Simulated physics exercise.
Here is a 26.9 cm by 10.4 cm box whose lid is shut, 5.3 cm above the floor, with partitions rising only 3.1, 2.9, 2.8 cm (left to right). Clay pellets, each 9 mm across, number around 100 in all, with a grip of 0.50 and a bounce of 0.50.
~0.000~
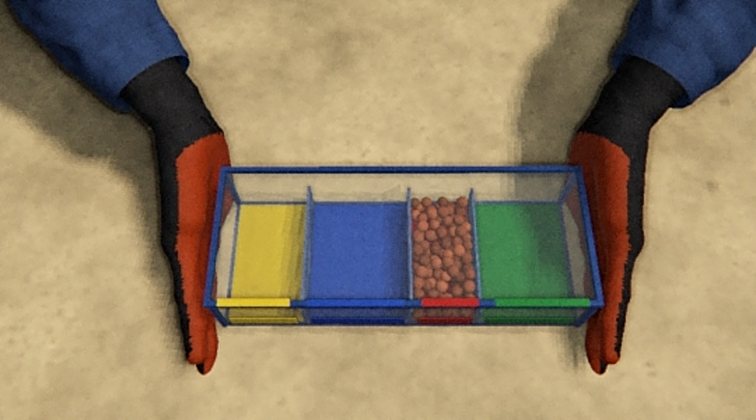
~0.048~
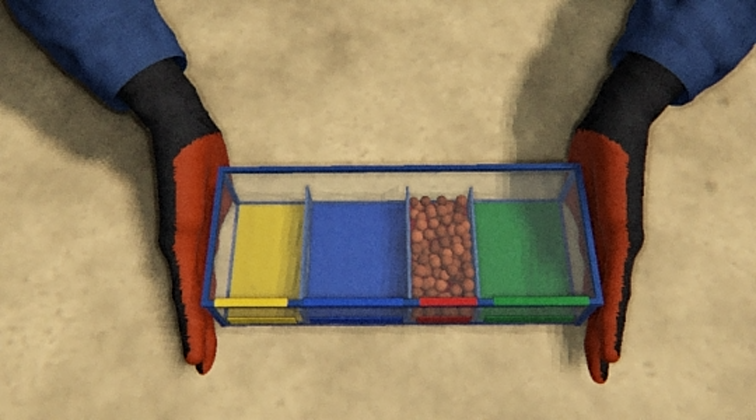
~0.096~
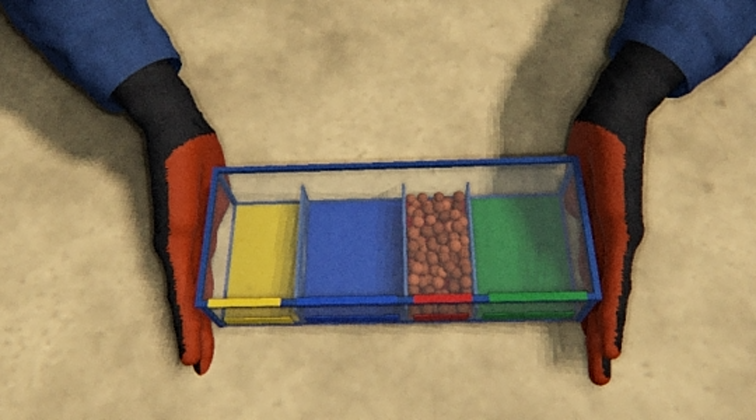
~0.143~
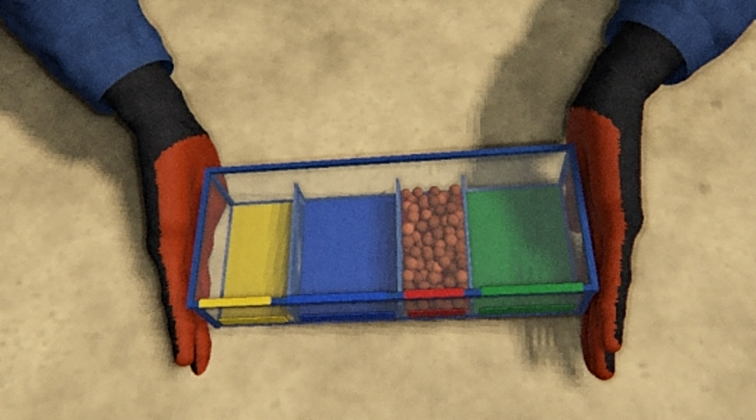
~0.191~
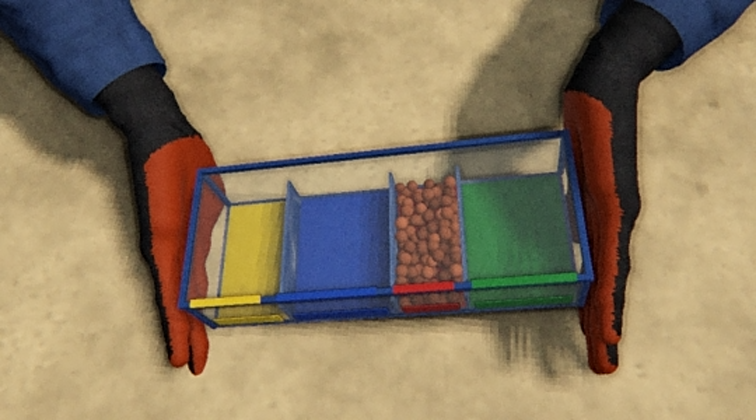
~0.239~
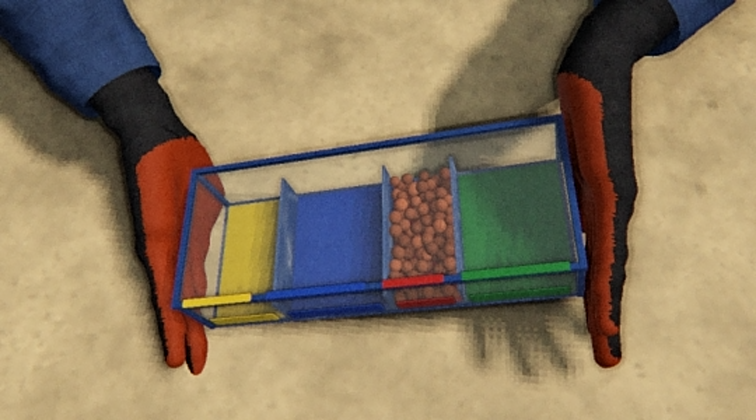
On a sandy surface, gloved hands tilt a clear divided box, raising its right side.
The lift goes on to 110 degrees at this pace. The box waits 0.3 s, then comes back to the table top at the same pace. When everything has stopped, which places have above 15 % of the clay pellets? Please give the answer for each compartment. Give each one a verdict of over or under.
Red: Fails to beat the threshold; blue: Fails to beat the threshold; green: Fails to beat the threshold; yellow: Beats the threshold.
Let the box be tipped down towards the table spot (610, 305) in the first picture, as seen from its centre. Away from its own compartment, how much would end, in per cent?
That comes to around 100 per cent.
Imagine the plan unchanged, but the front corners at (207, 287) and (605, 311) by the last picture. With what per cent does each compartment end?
Red 10 %; blue 0 %; green 90 %; yellow 0 %.
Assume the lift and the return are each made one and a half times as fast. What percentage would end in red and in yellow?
Final split: Red = 0 %, yellow = 100 %.
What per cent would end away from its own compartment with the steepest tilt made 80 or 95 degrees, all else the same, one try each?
Some 25 and some 70 per cent, respectively.
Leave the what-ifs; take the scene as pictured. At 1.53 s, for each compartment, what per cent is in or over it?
Red 0 %, blue 25 %, green 0 %, yellow 70 %.
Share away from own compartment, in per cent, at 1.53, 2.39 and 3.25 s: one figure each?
In order, some 100, 100 and 100.
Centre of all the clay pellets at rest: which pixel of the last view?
When it all comes to rest, the middle is near (239, 256).
Then, at 1.53 s, tilt 110 degrees; blue 25 %, yellow 70 %.
Then, at 2.39 s, tilt 56 degrees; yellow 100 %.
After 3.25 s, tilt 0 degrees; yellow 100 %.
In the end, at 3.6 s, red 0 %, blue 0 %, green 0 %, yellow 100 %.
